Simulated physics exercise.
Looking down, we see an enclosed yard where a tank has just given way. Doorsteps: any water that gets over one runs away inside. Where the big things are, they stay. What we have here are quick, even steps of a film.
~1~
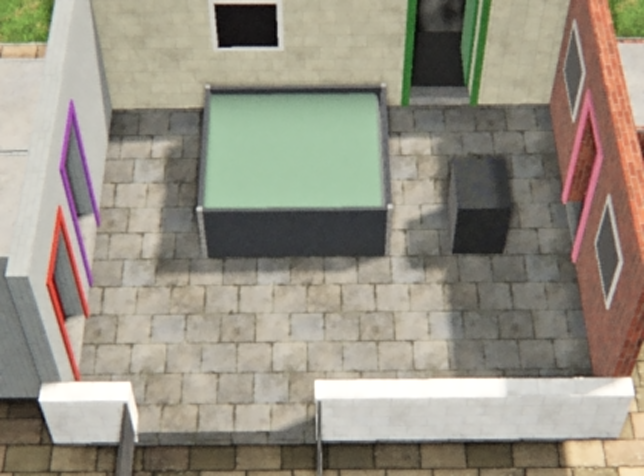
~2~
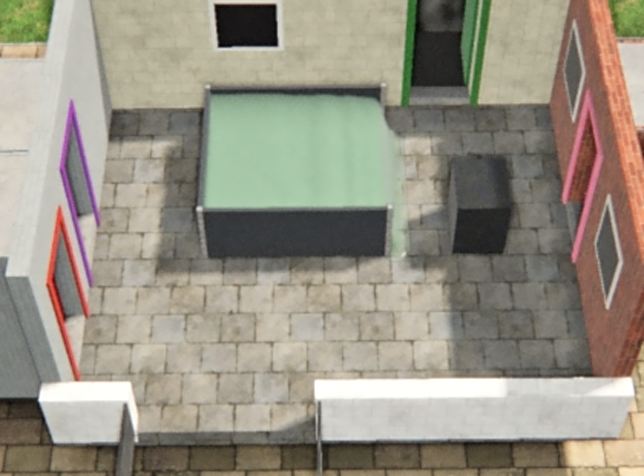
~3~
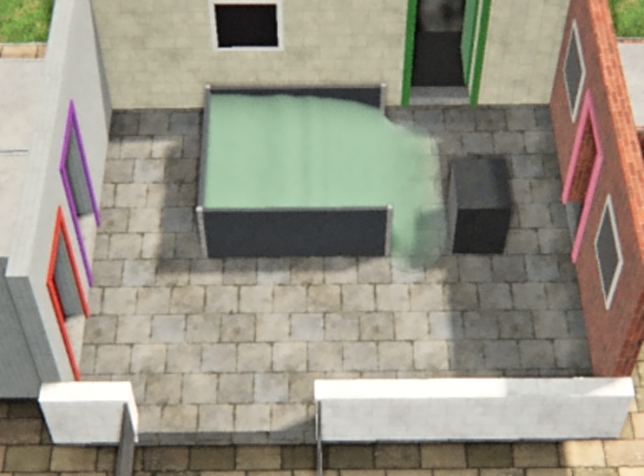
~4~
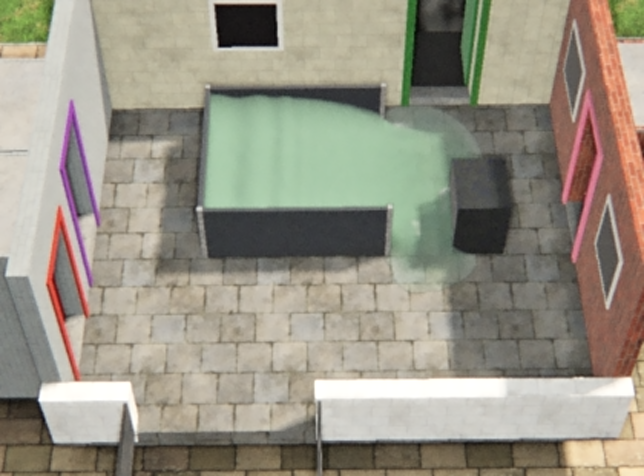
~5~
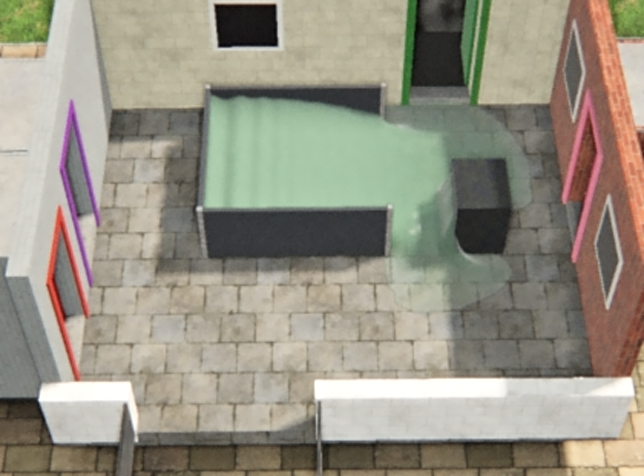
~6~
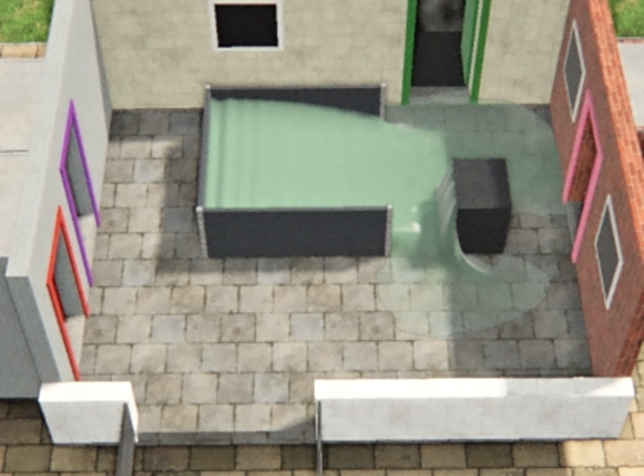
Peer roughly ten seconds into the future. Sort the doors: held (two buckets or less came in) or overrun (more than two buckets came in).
Sorted: Green door overrun, purple door held, pink door overrun, red door overrun.
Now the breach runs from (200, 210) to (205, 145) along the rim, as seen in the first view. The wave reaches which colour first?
Answer: The one in purple.
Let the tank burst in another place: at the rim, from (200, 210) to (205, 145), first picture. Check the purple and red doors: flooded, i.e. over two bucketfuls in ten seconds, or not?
In brief, the purple door goes past the mark; the red door goes past the mark.
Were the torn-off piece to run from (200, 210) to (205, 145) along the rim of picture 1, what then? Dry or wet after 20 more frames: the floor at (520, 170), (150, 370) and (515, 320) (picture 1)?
Taking the spots in turn: Untouched, swamped and untouched.
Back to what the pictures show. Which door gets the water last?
I'd go with the purple door.
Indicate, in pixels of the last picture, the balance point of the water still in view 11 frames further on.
Near pixel (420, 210).
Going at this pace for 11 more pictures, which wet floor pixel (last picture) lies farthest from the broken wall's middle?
Best guess: Near (599, 409).
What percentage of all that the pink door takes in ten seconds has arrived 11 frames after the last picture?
About 20 per cent.
A moment on, water covers 40 % of the floor; the green door under two buckets in, the purple door not reached, the pink door under two buckets in, the red door not reached.
Next, water covers 50 % of the floor; the green door over two buckets in, the purple door not reached, the pink door over two buckets in, the red door not reached.
Then, water covers 60 % of the floor; the green door far over two buckets in, the purple door not reached, the pink door far over two buckets in, the red door not reached.
Later, water covers 95 % of the floor; the green door far over two buckets in, the purple door wet at the sill, nothing in, the pink door far over two buckets in, the red door over two buckets in.
In the end, water covers 100 % of the floor; the green door far over two buckets in, the purple door wet at the sill, nothing in, the pink door far over two buckets in, the red door far over two buckets in.
